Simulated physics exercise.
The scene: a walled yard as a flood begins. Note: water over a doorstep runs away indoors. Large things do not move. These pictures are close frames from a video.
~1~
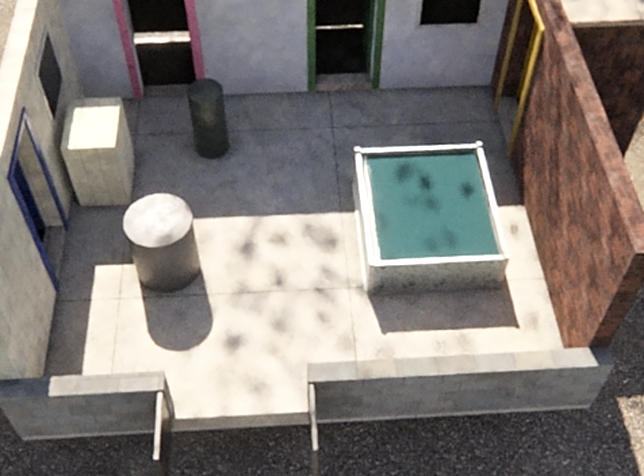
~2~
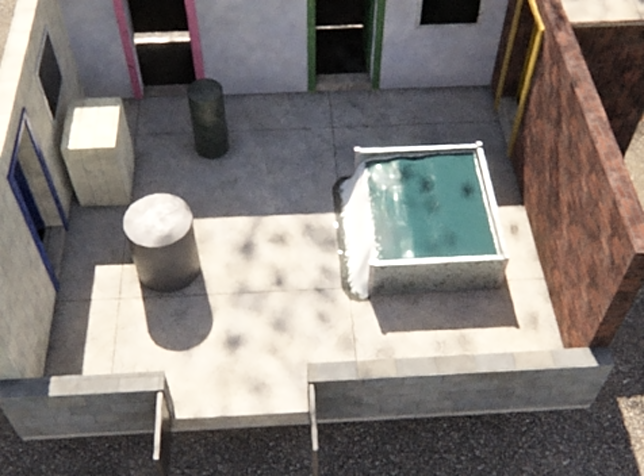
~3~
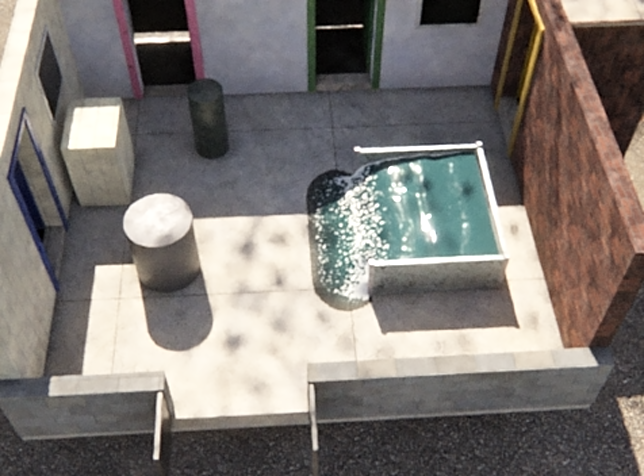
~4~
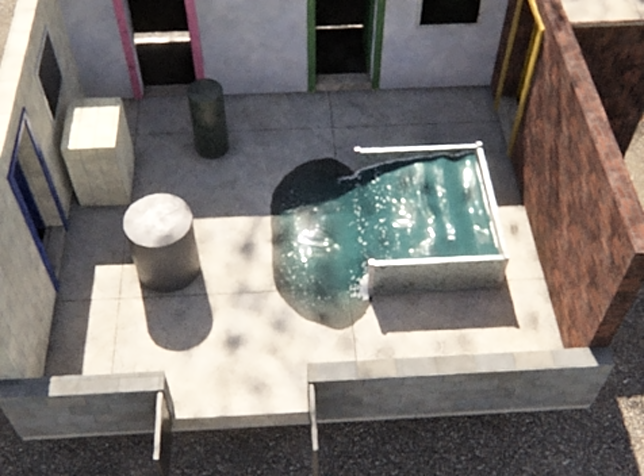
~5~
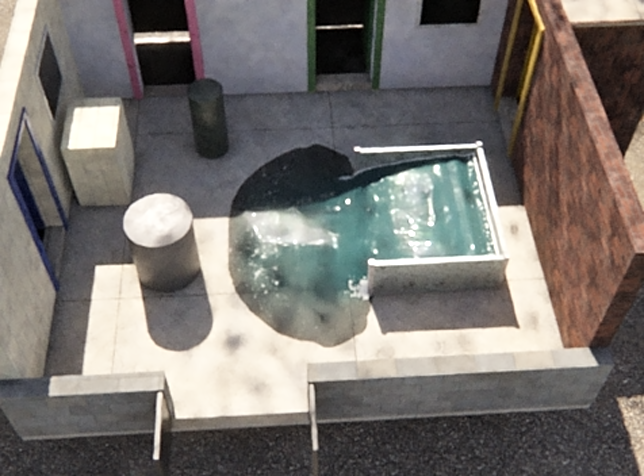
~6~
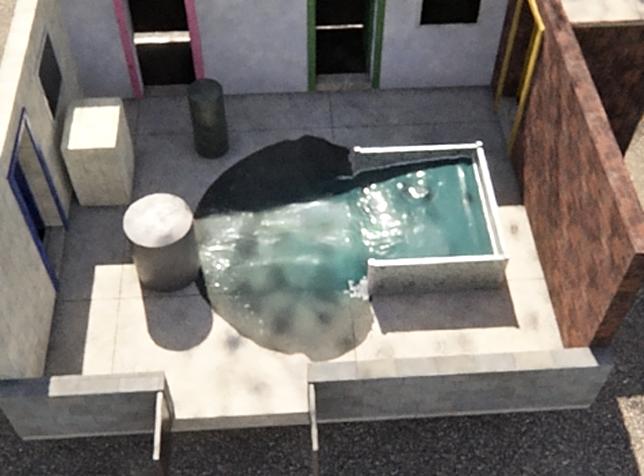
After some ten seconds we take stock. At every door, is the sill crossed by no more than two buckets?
Outcome: I expect the yellow door to see two buckets at most, I expect the green door to see two buckets at most, I expect the pink door to see over two buckets, I expect the blue door to see two buckets at most.
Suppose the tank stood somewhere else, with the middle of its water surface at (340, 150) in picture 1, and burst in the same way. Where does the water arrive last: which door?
My answer: The yellow door.
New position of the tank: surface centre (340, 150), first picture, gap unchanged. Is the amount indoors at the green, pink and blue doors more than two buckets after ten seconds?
Results - green: Doesn't reach it; pink: Tops the limit; blue: Tops the limit.
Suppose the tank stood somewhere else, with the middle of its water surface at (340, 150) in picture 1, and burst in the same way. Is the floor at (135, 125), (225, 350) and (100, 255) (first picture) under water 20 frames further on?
Soaked, soaked, soaked.
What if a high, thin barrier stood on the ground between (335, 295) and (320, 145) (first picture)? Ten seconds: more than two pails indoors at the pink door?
Note: Pink stays within.
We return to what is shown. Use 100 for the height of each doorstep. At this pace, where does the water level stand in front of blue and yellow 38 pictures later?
Estimate, in order: 80 and 0 percent.
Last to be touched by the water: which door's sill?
Answer - the yellow door.
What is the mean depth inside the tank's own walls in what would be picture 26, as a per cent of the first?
I'd say around 16 per cent.
A moment on, water covers 40 % of the floor; the yellow door not reached, the green door not reached, the pink door not reached, the blue door not reached.
Next, water covers 55 % of the floor; the yellow door not reached, the green door not reached, the pink door wet at the sill, nothing in, the blue door wet at the sill, nothing in.
Then, water covers 60 % of the floor; the yellow door not reached, the green door not reached, the pink door over two buckets in, the blue door under two buckets in.
Later, water covers 75 % of the floor; the yellow door not reached, the green door wet at the sill, nothing in, the pink door far over two buckets in, the blue door under two buckets in.
In the end, water covers 95 % of the floor; the yellow door wet at the sill, nothing in, the green door wet at the sill, nothing in, the pink door far over two buckets in, the blue door under two buckets in.
